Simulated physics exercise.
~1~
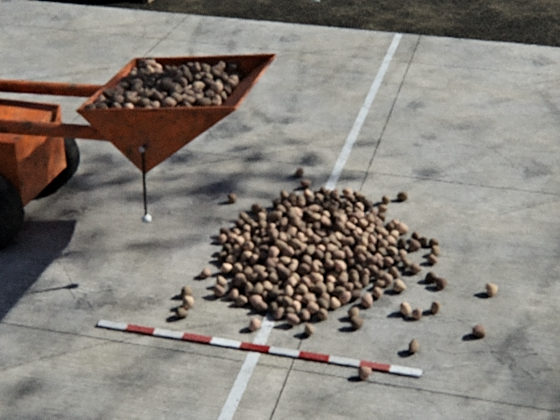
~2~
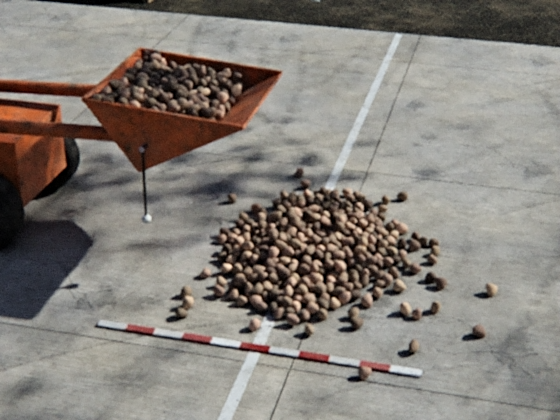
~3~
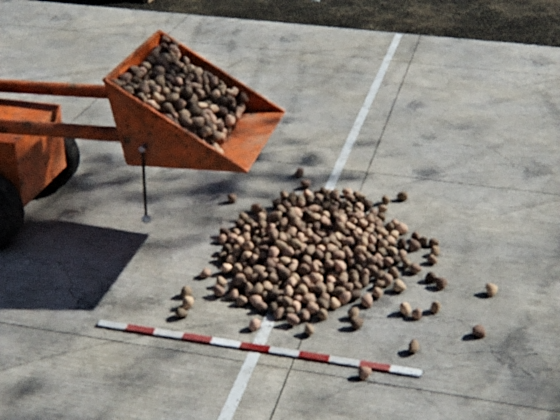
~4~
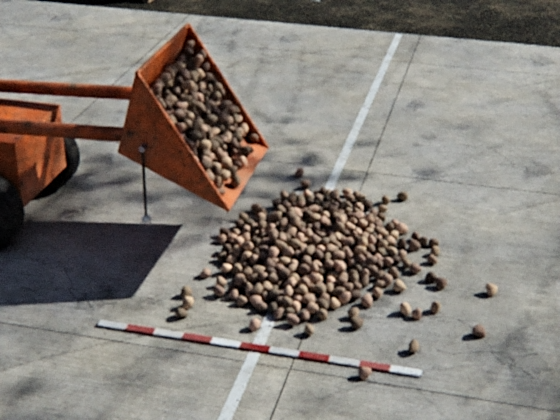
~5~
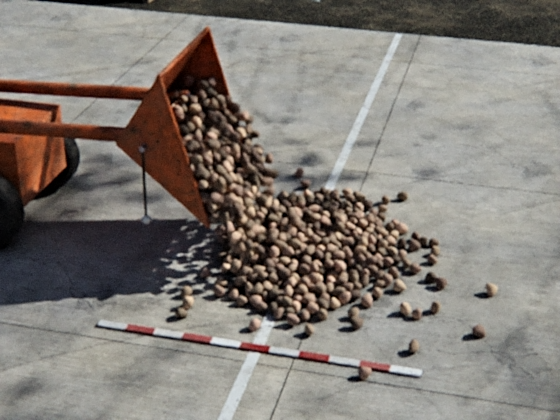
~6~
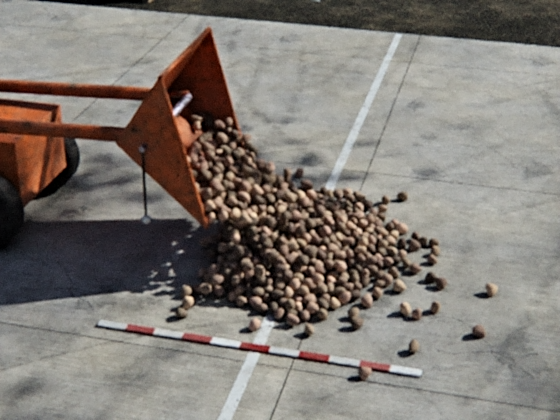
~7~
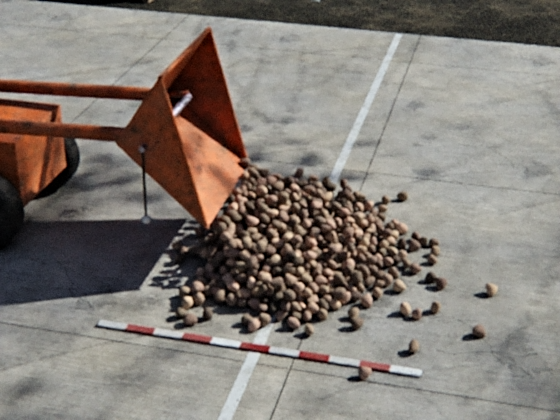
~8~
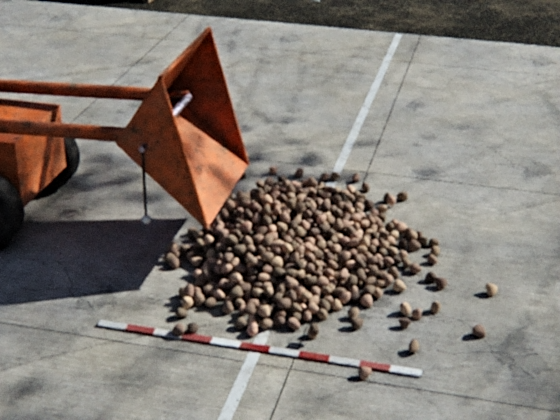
Orange loader bucket tipping forward and pouring its brown stones onto a loose pile across a painted line, ending empty and tilted.
